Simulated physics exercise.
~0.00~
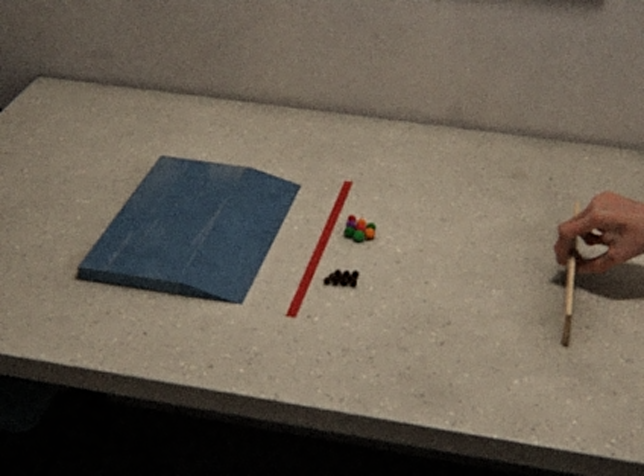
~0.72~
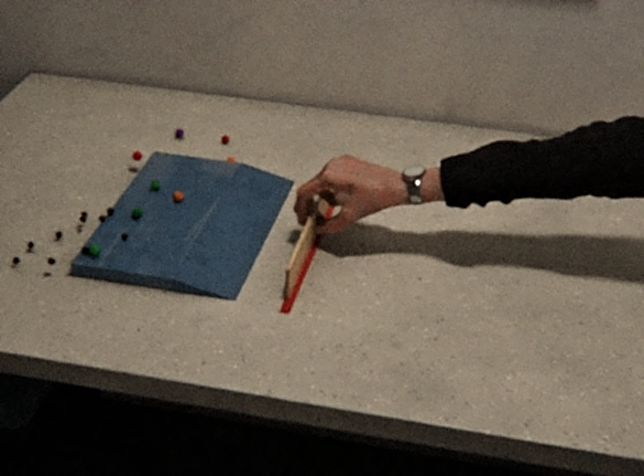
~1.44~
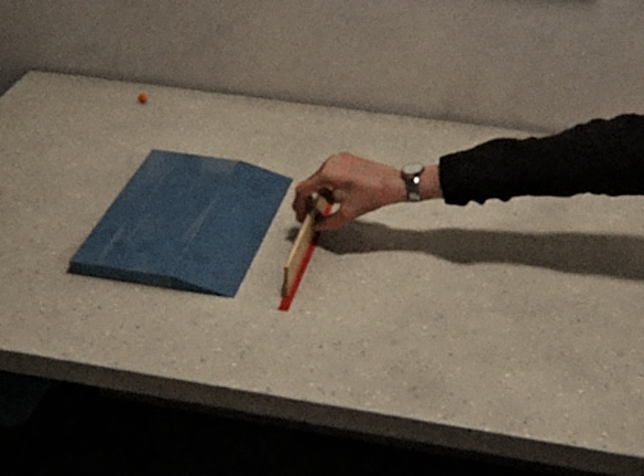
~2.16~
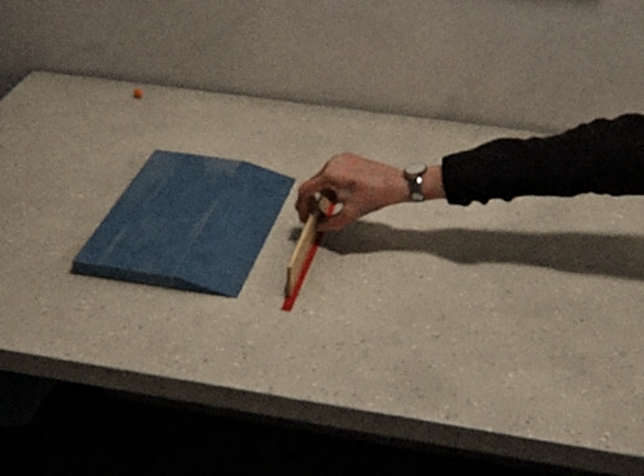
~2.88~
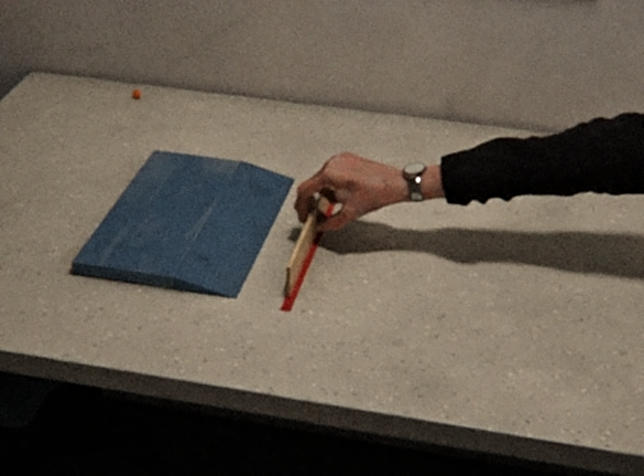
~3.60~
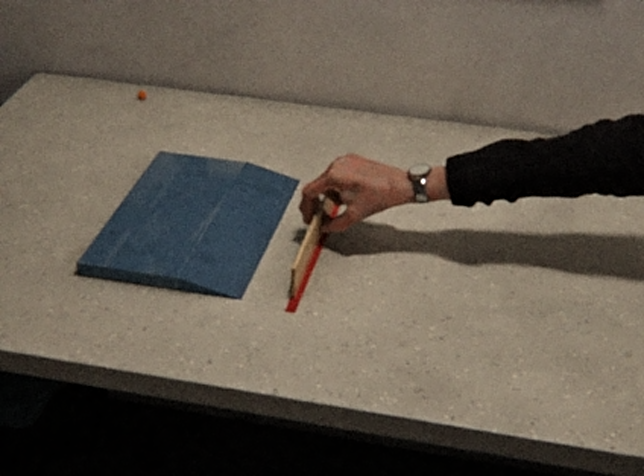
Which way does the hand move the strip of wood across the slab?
The hand moves the strip of wood to the left, bringing it up to the red tape.
